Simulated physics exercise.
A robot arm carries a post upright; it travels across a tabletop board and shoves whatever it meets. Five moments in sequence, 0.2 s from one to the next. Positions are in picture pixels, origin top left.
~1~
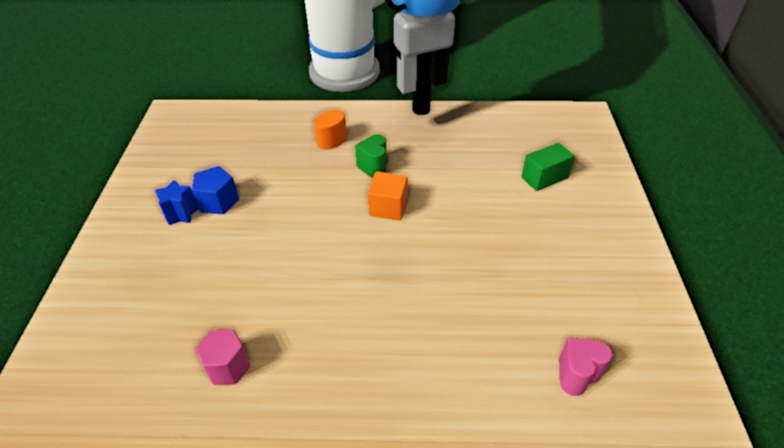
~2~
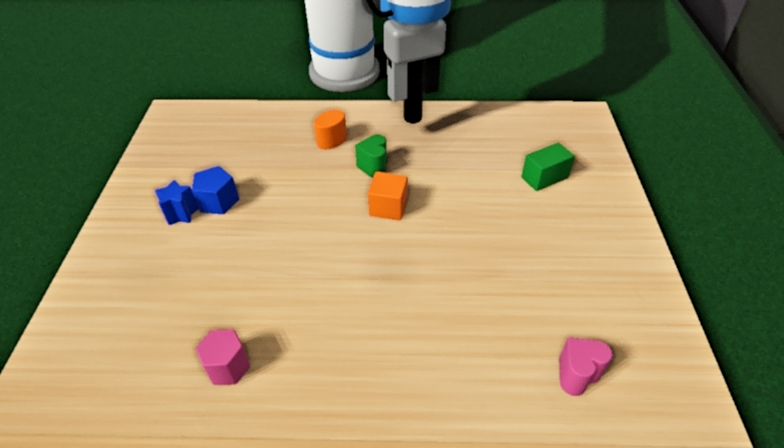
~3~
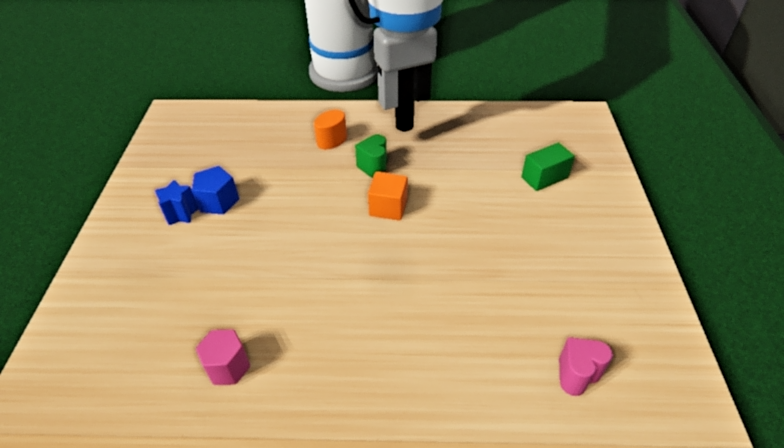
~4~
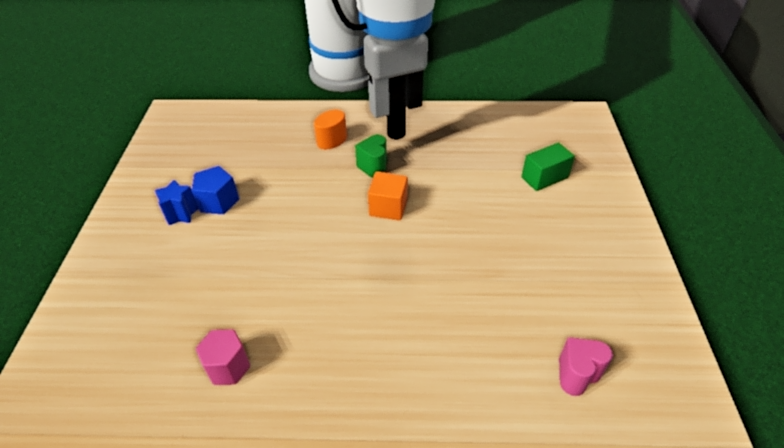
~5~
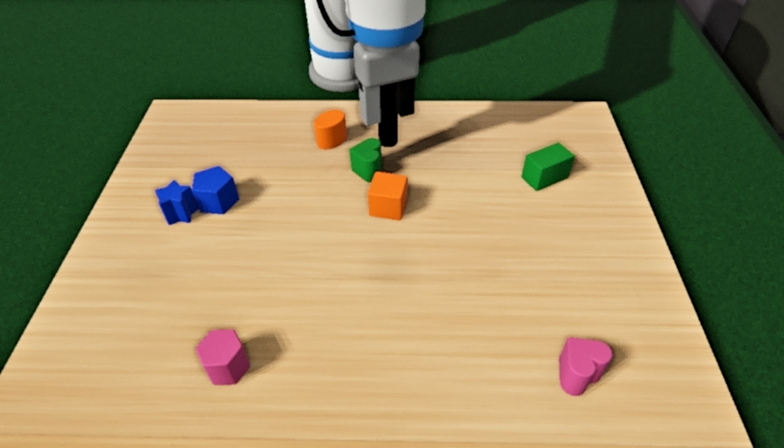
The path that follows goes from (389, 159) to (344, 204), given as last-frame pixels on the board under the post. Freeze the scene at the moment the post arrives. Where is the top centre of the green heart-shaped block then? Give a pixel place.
Top centre: (312, 180).
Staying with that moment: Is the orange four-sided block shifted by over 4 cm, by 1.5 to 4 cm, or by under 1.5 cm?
It moves only a bit, under 1.5 cm.
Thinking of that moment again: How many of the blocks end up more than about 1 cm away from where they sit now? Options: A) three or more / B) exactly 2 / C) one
Option C.
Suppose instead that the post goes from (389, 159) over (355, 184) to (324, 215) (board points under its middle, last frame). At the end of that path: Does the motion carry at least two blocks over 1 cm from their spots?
No.
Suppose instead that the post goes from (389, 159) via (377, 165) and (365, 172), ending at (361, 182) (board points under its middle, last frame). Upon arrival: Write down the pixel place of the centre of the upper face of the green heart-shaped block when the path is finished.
Roughly at (339, 173).
On the path given first. One third of the way, post (373, 157); green heart-shaped block (349, 162), turned 15° clockwise.
Two thirds of the way, post (358, 171); green heart-shaped block (329, 173), turned 35° clockwise.
At the end, post (343, 187); green heart-shaped block (311, 180), turned 70° clockwise; orange four-sided block still.
